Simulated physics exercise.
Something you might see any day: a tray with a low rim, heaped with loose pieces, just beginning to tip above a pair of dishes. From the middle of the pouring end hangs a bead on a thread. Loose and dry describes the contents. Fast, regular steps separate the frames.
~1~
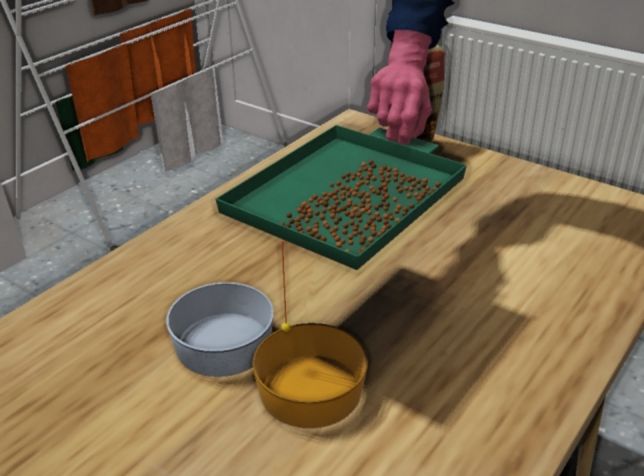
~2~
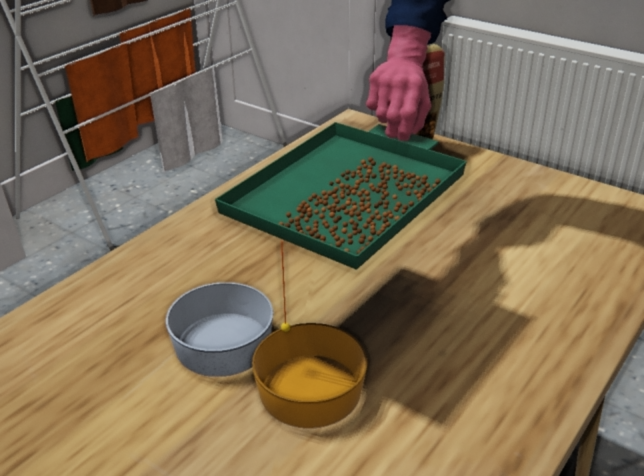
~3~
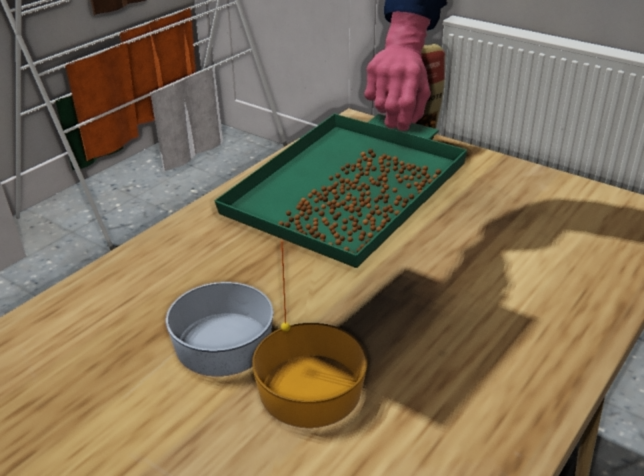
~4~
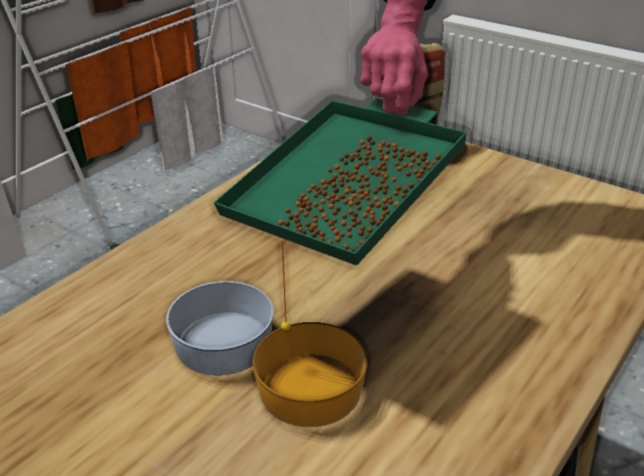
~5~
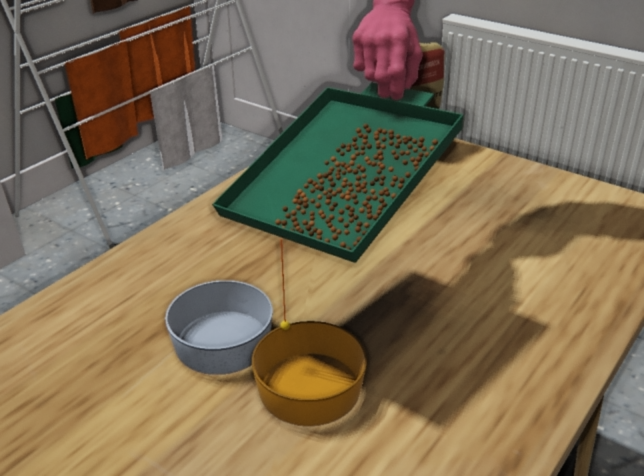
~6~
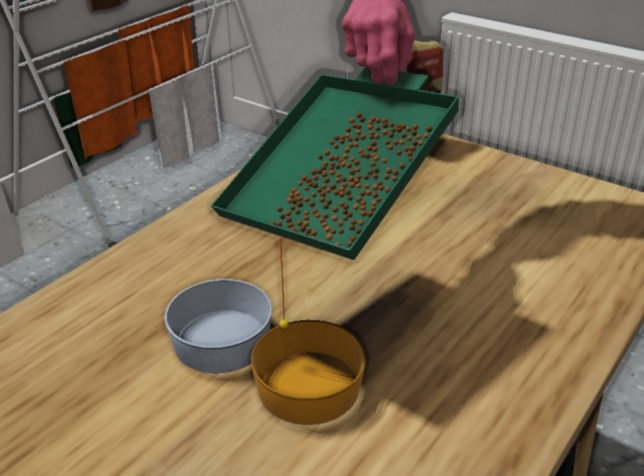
In a grey-walled room with a speckled floor, a wooden table is seen from above at an angle by a still camera, a drying rack and white radiator behind. A green tray of small brown balls sits beyond a grey bowl at left and an orange one at right, a yellow bead hanging between. A pink hand steadily raises the tray's far end, and the balls shift slightly.
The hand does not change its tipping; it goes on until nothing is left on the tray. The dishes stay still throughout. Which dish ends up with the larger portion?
The left-hand dish.
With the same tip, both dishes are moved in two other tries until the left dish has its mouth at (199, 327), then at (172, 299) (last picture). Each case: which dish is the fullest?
In the first try it's the left-side dish, and in the second it's the right-side dish.
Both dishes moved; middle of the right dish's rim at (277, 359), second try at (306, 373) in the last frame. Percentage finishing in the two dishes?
First about 90, then 90 per cent.
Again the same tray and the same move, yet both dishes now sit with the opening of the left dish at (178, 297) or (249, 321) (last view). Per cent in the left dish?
About 20 and 80 per cent.
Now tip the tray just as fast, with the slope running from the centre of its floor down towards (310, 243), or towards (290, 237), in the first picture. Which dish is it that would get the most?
Well, the dish on the right side comes out on top first, and then the dish on the right side does.
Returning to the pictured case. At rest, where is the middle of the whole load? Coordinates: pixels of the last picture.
Close to (218, 353).
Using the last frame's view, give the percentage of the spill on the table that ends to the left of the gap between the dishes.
About 100 percent.
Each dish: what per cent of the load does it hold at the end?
Count per hundred - left dish ~ 60, right dish ~ 10.
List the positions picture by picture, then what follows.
Corners of the pouring end (218, 199) and (357, 255), level; middle of the load (355, 205), cereal balls; left dish (185, 356); right dish (275, 407); bead on its thread (286, 327), in the first frame.
Corners of the pouring end (217, 199) and (357, 254), level; middle of the load (354, 204), in the second frame.
Corners of the pouring end (217, 200) and (356, 253), tipped barely, lowest at the left corner; middle of the load (354, 199), in the third frame.
Corners of the pouring end (216, 202) and (354, 252), tipped a little, lowest at the left corner; middle of the load (353, 191), in the fourth frame.
Corners of the pouring end (215, 204) and (352, 250), tipped clearly, lowest at the left corner; middle of the load (350, 185), in the fifth frame.
Corners of the pouring end (213, 205) and (349, 248), tipped clearly, lowest at the left corner; middle of the load (344, 180), roughly half on the move; left dish (183, 353); right dish (274, 403), in the sixth frame.
Just after the last frame, tray tipped steeply; almost all on the tray; about a tenth in the air.
A moment on, tray tipped past a quarter turn; the larger part on the tray; about a tenth in the left dish; about a tenth outside both; just a few in the air.
Further on, tray tipped past a quarter turn; about a tenth in the right dish; roughly two thirds in the left dish; roughly a quarter outside both.
When it is over, tray tipped past a quarter turn; about a tenth in the right dish; roughly two thirds in the left dish; roughly a quarter outside both.
